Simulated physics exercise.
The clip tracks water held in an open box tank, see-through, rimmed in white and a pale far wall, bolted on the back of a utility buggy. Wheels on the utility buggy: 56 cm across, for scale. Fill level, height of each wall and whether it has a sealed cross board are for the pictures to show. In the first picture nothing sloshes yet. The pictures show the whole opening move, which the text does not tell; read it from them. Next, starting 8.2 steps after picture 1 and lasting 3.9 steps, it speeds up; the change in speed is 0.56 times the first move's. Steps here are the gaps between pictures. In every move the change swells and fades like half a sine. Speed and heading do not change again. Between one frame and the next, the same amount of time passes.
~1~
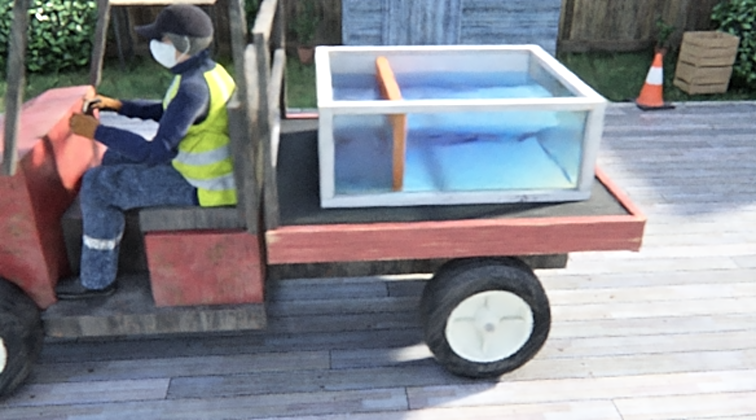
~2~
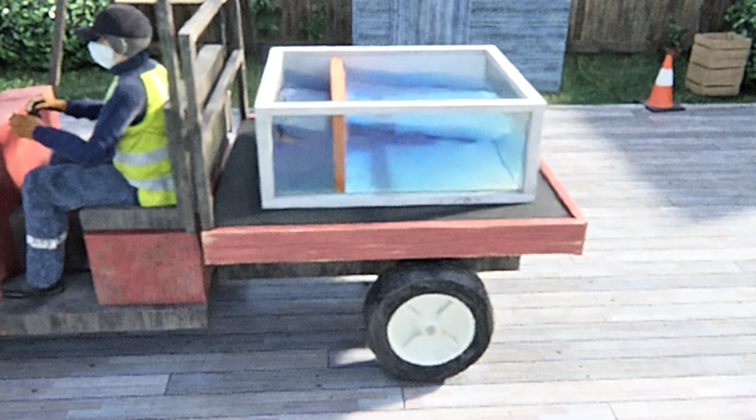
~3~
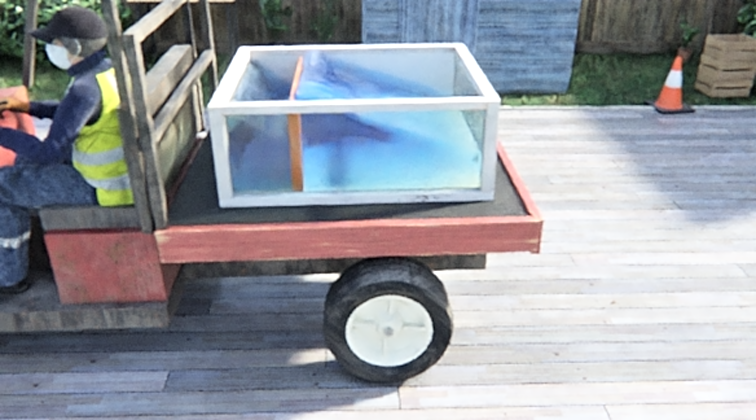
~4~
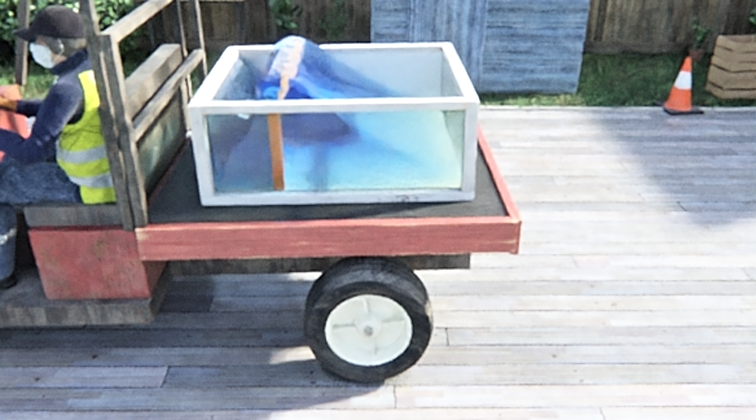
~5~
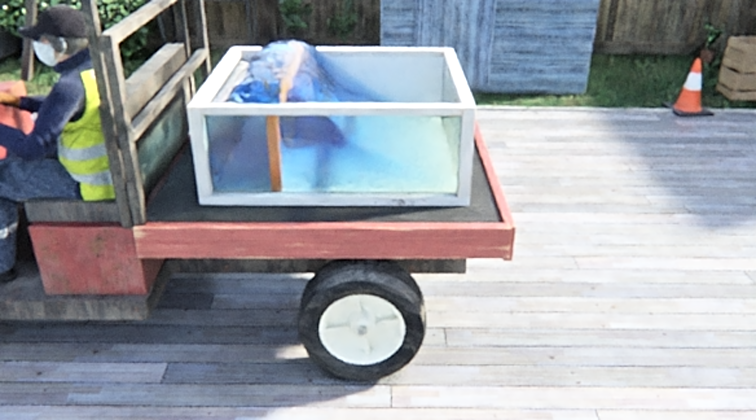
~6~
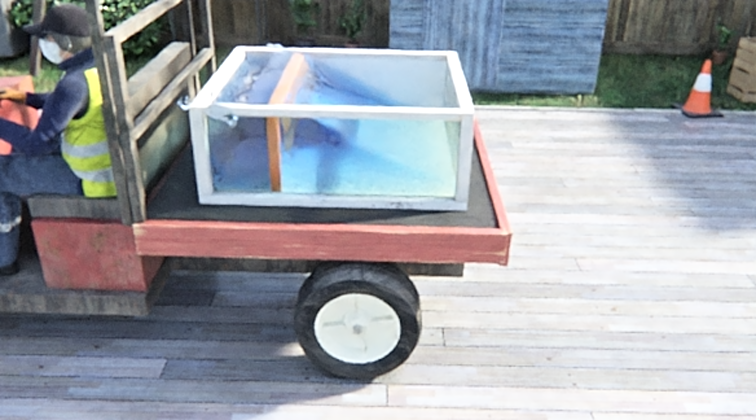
The clip shows a masked driver in a yellow vest on a red utility buggy rolling left and slowing, while blue water in its white-rimmed clear tank surges left, heaps above the rim near an orange upright, then sinks back.
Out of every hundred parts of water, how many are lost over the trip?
About 2 in every hundred.
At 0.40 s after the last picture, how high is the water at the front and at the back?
Level, front = 40 cm; level, back = 48 cm.
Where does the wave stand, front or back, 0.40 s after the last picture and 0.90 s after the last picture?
Heap position: Aft end, then fore end.
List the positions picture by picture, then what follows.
The first picture shows the water reaches (350, 122) at the front end; it reaches (562, 118) at the back end; no slope yet; the front is on the left, levels are read along the near wall; a wheel hub at (492, 333).
The second picture shows the water reaches (290, 121) at the front end; it reaches (505, 127) at the back end; it is heaped 3° towards the front.
The third picture shows the water reaches (246, 115) at the front end; it reaches (462, 142) at the back end; it is heaped 9° towards the front.
The fourth picture shows the water reaches (442, 155) at the back end; it is heaped 14° towards the front.
The fifth picture shows the water reaches (439, 168) at the back end; it is heaped 18° towards the front.
The sixth picture shows the water reaches (227, 100) at the front end; it reaches (438, 167) at the back end; it is heaped 17° towards the front; a wheel hub at (357, 335).
Then, 0.40 s after the last picture, it stands 47 cm high behind and 41 cm in front; all of it is still inside.
Then, 0.90 s after the last picture, it stands 27 cm high behind and 33 cm in front; 1 per cent has gone over the back and the front.
Then, 1.50 s after the last picture, it stands 22 cm high behind and 35 cm in front; 2 per cent has gone over the back, a little elsewhere.
Then, 3.98 s after the last picture, 2 per cent has gone over the back, a little elsewhere, 4 of 246 litres.
